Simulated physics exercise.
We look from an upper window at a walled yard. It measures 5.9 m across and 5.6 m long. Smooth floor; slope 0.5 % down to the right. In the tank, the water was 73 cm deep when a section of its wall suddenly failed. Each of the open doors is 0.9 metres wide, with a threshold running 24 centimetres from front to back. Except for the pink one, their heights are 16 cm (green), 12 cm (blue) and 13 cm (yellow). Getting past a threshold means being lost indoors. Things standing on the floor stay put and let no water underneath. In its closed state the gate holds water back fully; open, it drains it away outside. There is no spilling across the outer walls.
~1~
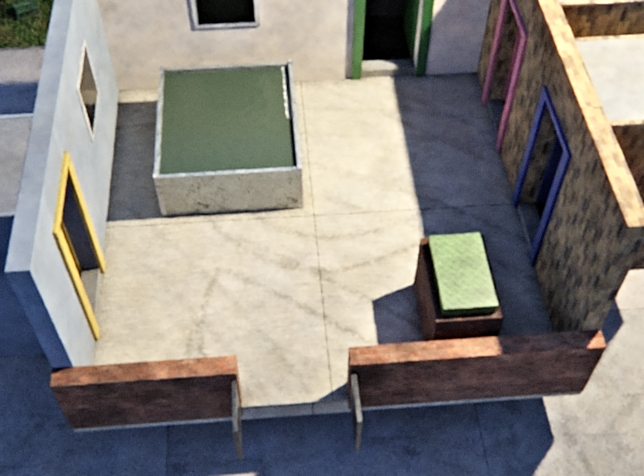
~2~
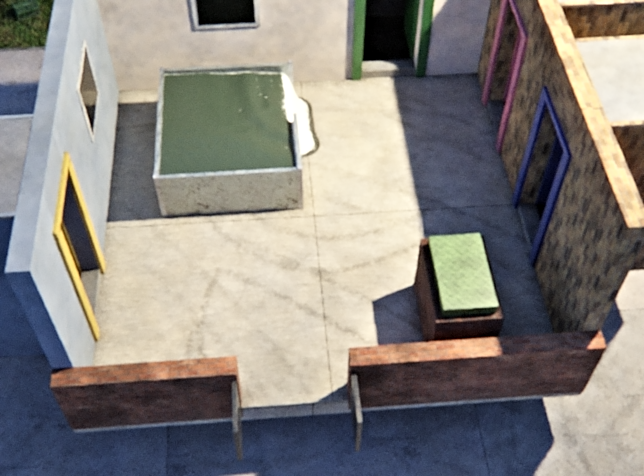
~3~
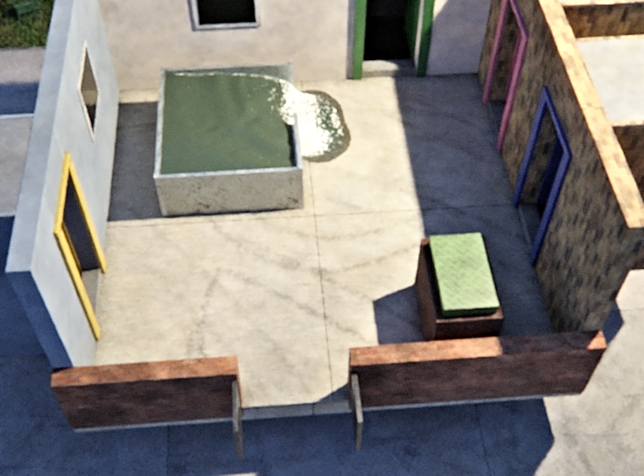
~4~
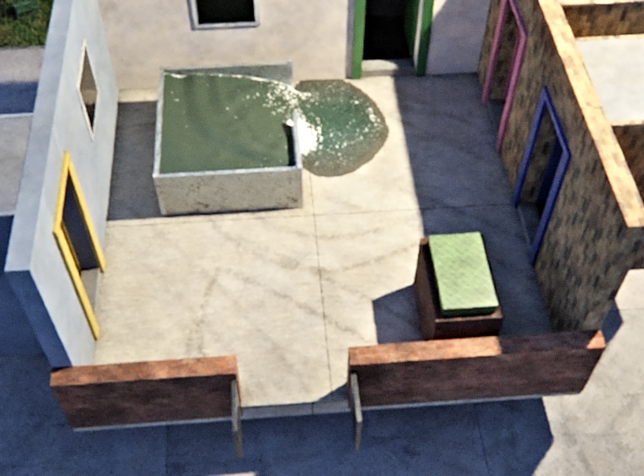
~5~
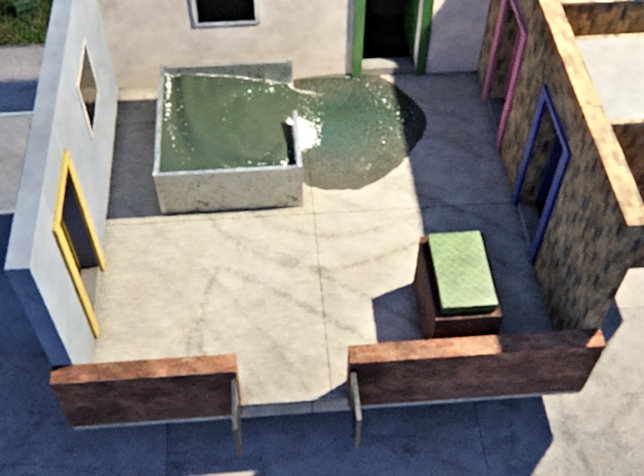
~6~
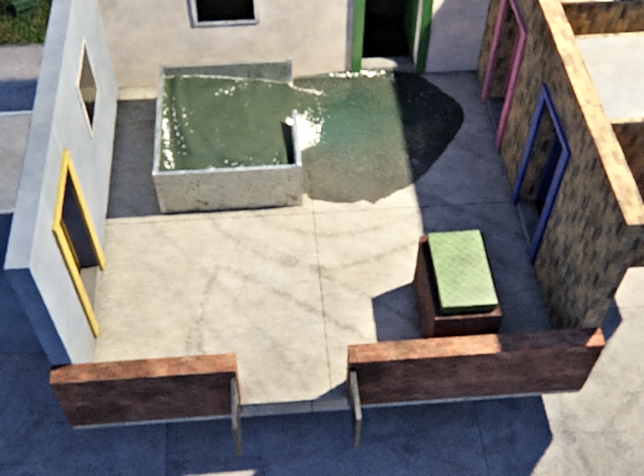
Green water pours from the right side of a square tank and spreads across the yard.
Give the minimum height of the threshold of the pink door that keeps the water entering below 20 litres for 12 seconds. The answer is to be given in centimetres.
Minimum height: About 30 cm.
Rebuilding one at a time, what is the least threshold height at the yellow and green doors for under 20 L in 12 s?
Some 7.5 cm for yellow, some 19 cm for green.
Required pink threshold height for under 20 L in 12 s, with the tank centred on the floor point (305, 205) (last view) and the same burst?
Then roughly 31 cm.
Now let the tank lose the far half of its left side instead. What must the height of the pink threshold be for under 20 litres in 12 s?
Then the minimum is about 15 cm.
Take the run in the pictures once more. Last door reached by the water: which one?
Door: Yellow.
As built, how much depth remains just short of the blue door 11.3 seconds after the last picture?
About 11.0 cm.
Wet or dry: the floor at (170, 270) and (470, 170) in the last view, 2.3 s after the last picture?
First untouched, then soaked.
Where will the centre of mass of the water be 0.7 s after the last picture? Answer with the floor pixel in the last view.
At about (279, 138).
Then, 0.7 s after the last picture water covers 30 % of the floor, deepest (55 cm) near (471, 78); 6 cm at the pink door, 34 litres in over its 12 cm threshold.
Then, 2.3 s after the last picture water covers 40 % of the floor, deepest (34 cm) near (475, 92); 29 cm at the pink door, 219 litres in over its 12 cm threshold.
Then, 11.3 s after the last picture water covers 95 % of the floor, deepest (12 cm) near (553, 365); 10 cm at the pink door, 421 litres in over its 12 cm threshold.
At the pink door as built, the water peaked near 32 cm, 1.3 s after the last picture.
With a threshold of 26.5 cm, 43 litres would have come in within the 12 s; with 36 cm, 3 litres. So under 20 litres takes about 30 cm.
